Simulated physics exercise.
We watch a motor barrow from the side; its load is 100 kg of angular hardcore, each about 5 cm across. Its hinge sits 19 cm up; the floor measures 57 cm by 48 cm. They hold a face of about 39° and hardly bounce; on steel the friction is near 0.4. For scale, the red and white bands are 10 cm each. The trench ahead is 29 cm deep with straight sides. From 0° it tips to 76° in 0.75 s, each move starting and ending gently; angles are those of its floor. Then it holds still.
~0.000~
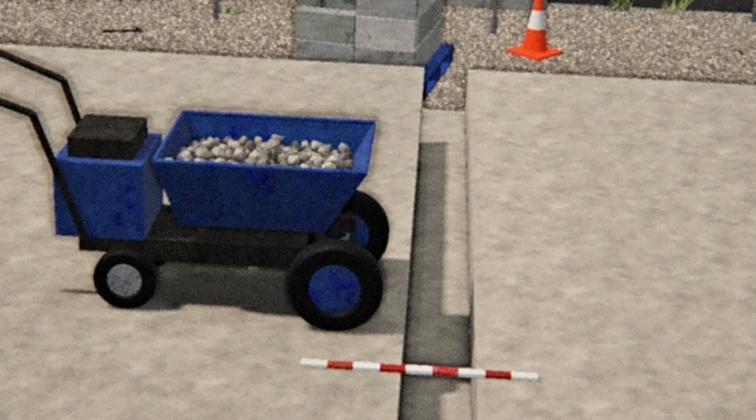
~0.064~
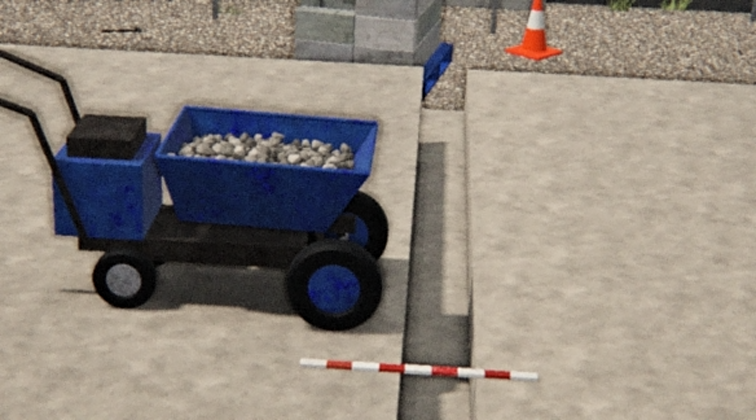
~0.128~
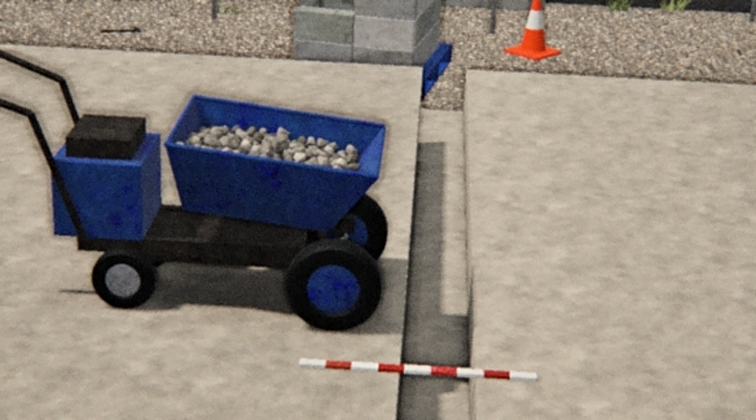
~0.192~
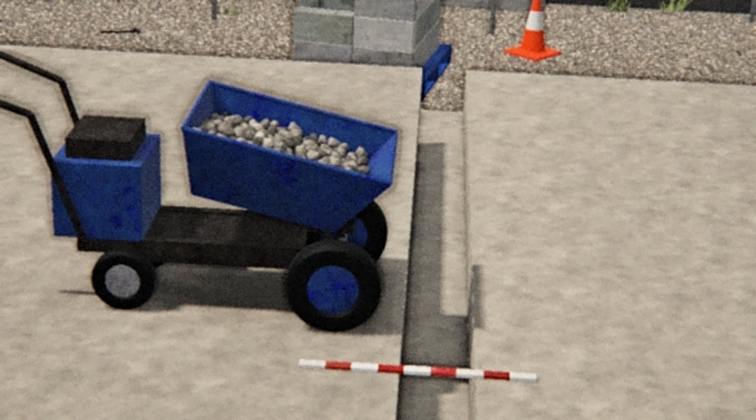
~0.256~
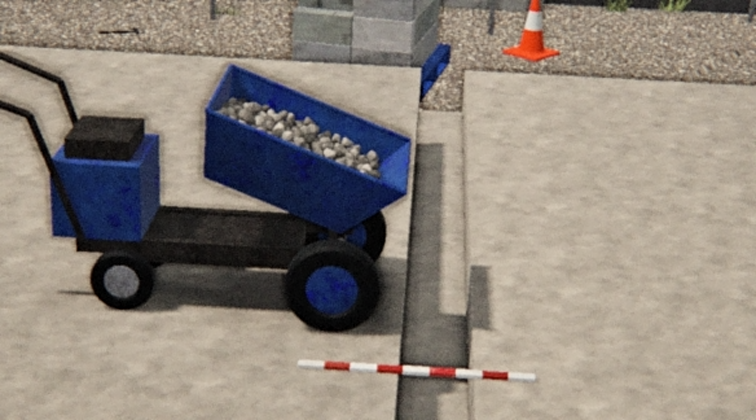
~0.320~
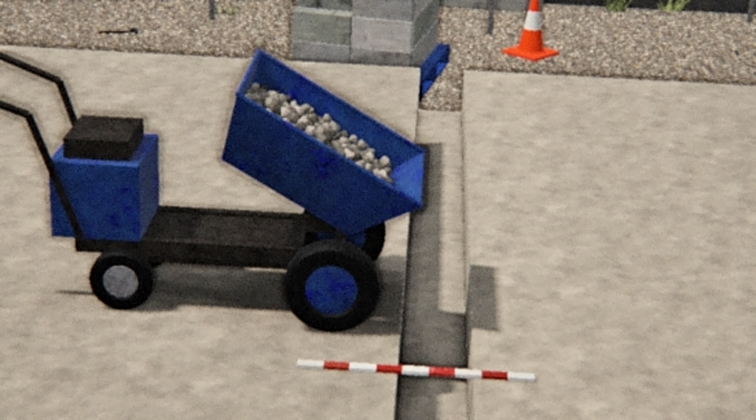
A blue motor barrow's skip, heaped with pale grey stones, stands on light paving, seen from the side and slightly above. To its right runs a narrow trench with a red-and-white banded rod across its near end, and behind are grey blocks, gravel and an orange cone. The skip tilts steadily, its left end rising and its right end leaning over the trench, while the wheels stay put.
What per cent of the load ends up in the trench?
Some 26 per cent of it.
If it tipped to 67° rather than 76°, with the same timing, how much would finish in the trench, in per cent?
In that case some 10 per cent.
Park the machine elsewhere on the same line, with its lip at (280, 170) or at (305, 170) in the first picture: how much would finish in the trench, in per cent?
About 80 and 70 per cent.
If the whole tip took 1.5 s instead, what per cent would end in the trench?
It would be near 35 per cent.
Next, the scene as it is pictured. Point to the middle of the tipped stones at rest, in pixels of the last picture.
Around (513, 306).
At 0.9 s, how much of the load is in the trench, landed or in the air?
About 0 per cent by then.
After 0.6 s the floor is at 64°; 100 % in the skip; the foremost stones are at (441, 228).
After 0.9 s the floor is at 76°; 73 % in the skip, 1 % in the trench, 26 % past the trench; the foremost stones are at (552, 315).
After 1.2 s the floor is at 76°; 30 % in the skip, 6 % in the trench, 65 % past the trench; the foremost stones are at (693, 311).
After 3.2 s the floor is at 76°; 10 % in the skip, 26 % in the trench, 63 % past the trench; the foremost stones are past the picture's edge.
